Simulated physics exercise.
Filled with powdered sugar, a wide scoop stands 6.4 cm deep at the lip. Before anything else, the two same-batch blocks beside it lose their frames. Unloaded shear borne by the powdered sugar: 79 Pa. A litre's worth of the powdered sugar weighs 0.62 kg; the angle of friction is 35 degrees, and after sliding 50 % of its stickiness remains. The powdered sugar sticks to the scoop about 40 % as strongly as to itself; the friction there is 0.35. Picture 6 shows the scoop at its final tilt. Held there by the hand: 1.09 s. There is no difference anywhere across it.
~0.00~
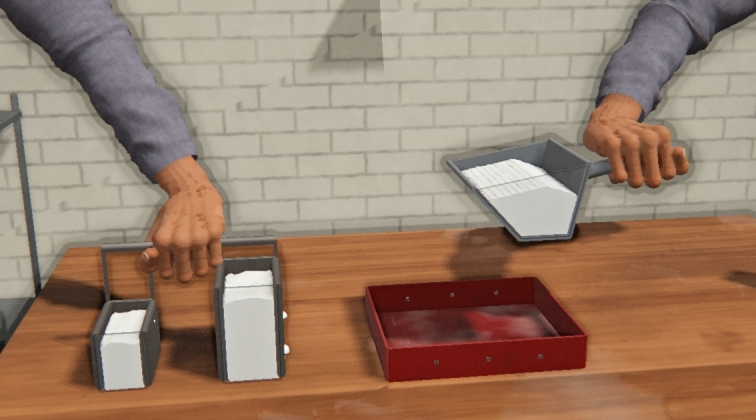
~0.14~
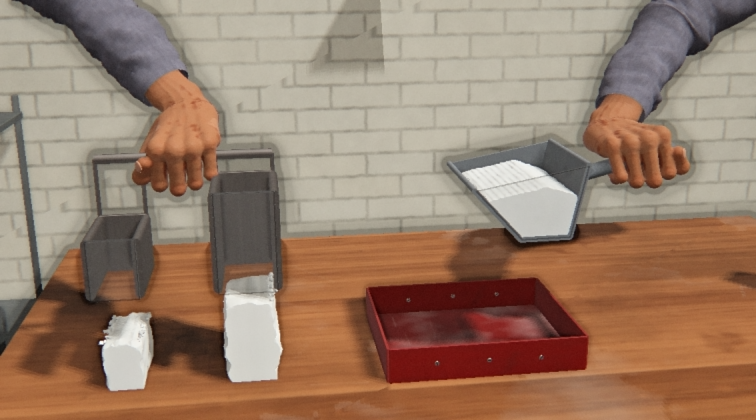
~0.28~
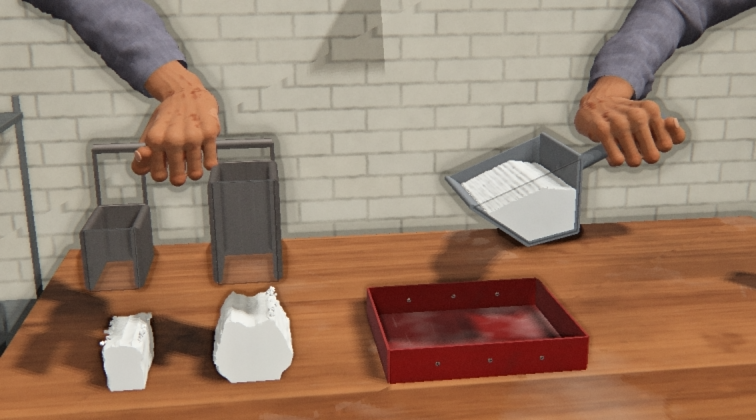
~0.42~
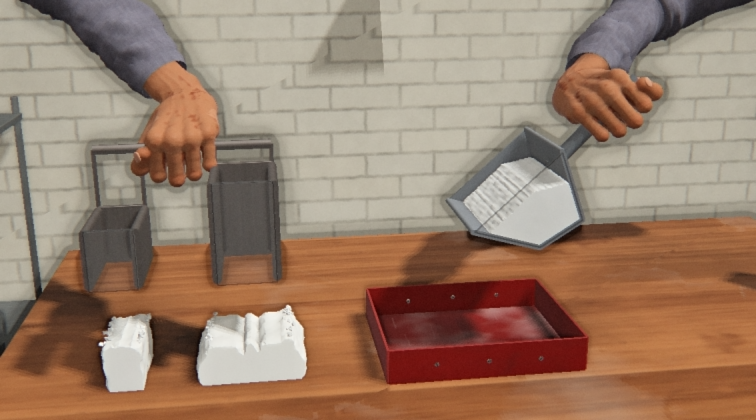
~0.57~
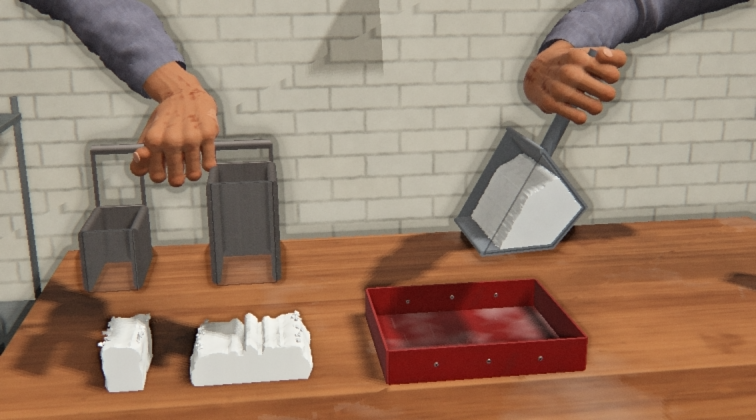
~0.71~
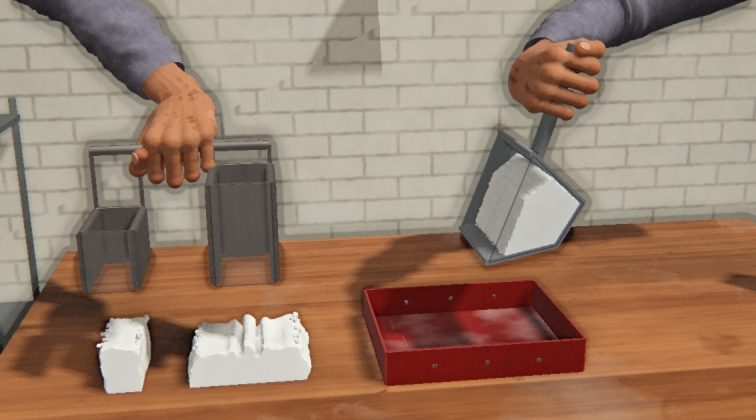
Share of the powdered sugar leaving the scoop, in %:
0 %.
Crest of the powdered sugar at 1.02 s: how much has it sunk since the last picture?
Around 0.0 centimetres, give or take.
After 0.85 s, the scoop is at 59 degrees and 0 % has left it.
After 1.02 s, the scoop is at 59 degrees and 0 % has left it.
After 1.19 s, the scoop is at 59 degrees and 0 % has left it.
After 1.36 s, the scoop is at 59 degrees and 0 % has left it.
After 1.47 s, the scoop is at 59 degrees and 0 % has left it.
